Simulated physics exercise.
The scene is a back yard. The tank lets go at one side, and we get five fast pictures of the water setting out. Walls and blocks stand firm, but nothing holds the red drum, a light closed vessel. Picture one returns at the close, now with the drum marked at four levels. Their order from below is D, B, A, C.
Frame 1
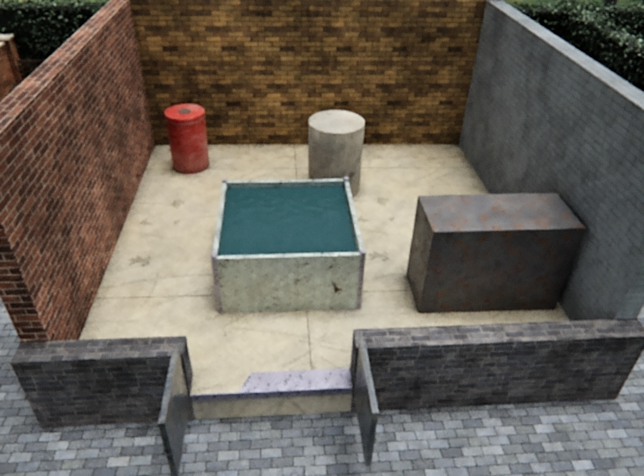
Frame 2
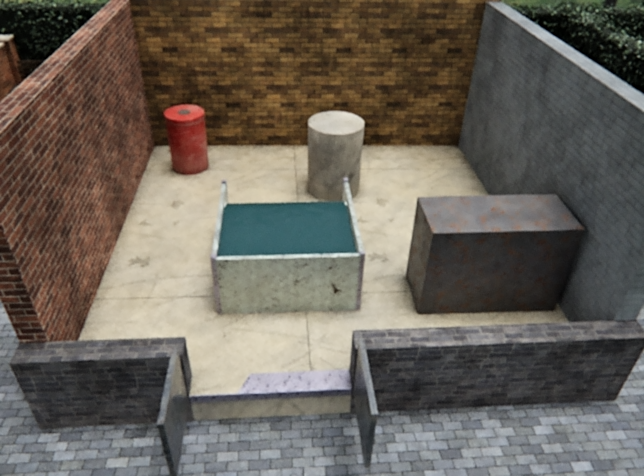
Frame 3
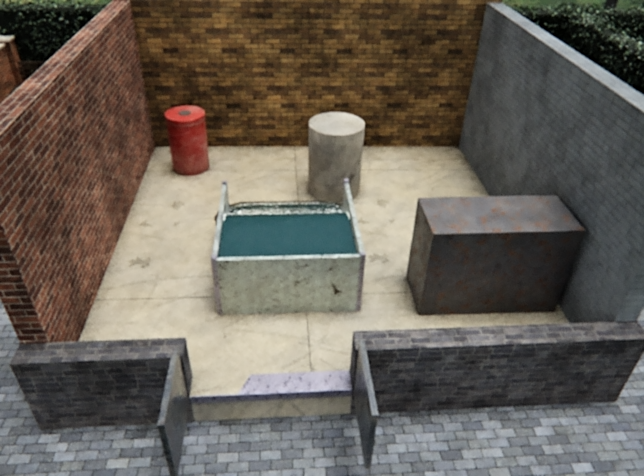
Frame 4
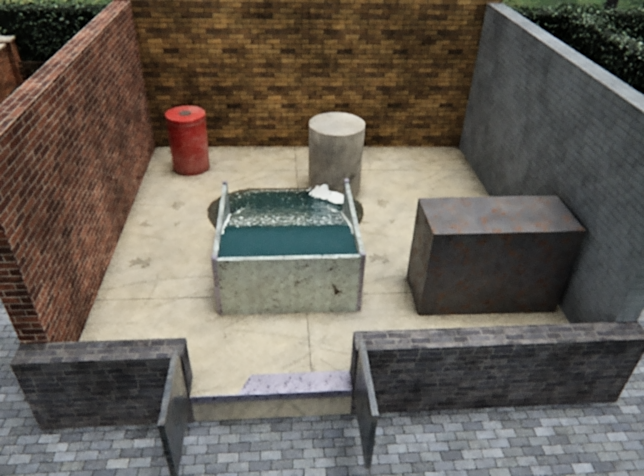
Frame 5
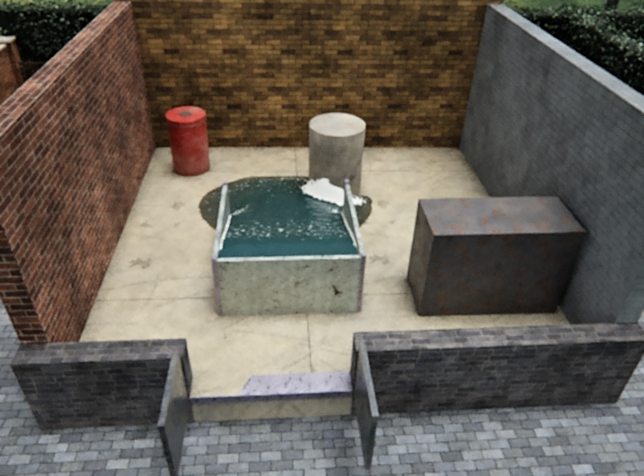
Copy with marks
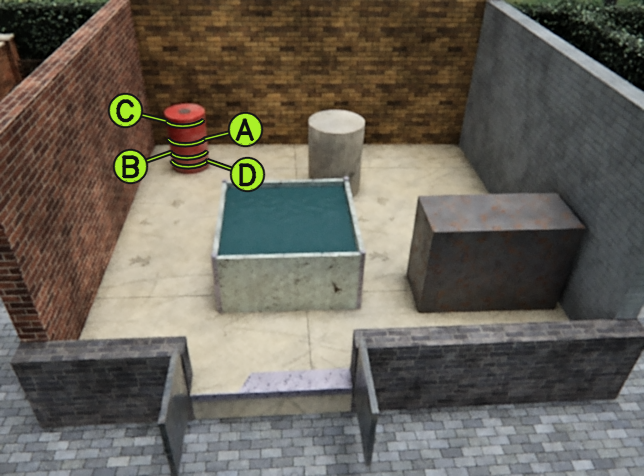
In a walled back yard, a square tank of dark green water stands between a red drum and a brown block; its rear side disappears, and water pours out behind it, spreading across the paving around the grey cylinder's base.
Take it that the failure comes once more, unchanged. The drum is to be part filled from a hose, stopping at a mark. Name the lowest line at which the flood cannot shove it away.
Use line B.
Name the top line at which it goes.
That would be D.
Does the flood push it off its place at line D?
Yes, that goes wrong.
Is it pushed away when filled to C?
No, not at all.
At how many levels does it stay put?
Three of them.
On the marked copy, A at (185, 144); B at (187, 158); C at (182, 126); D at (188, 166); from the bottom up D, B, A, C.
If A is chosen, it does not move.
If B is chosen, it does not move.
If C is chosen, it does not move.
If D is chosen, it is pushed about twice its own width away.
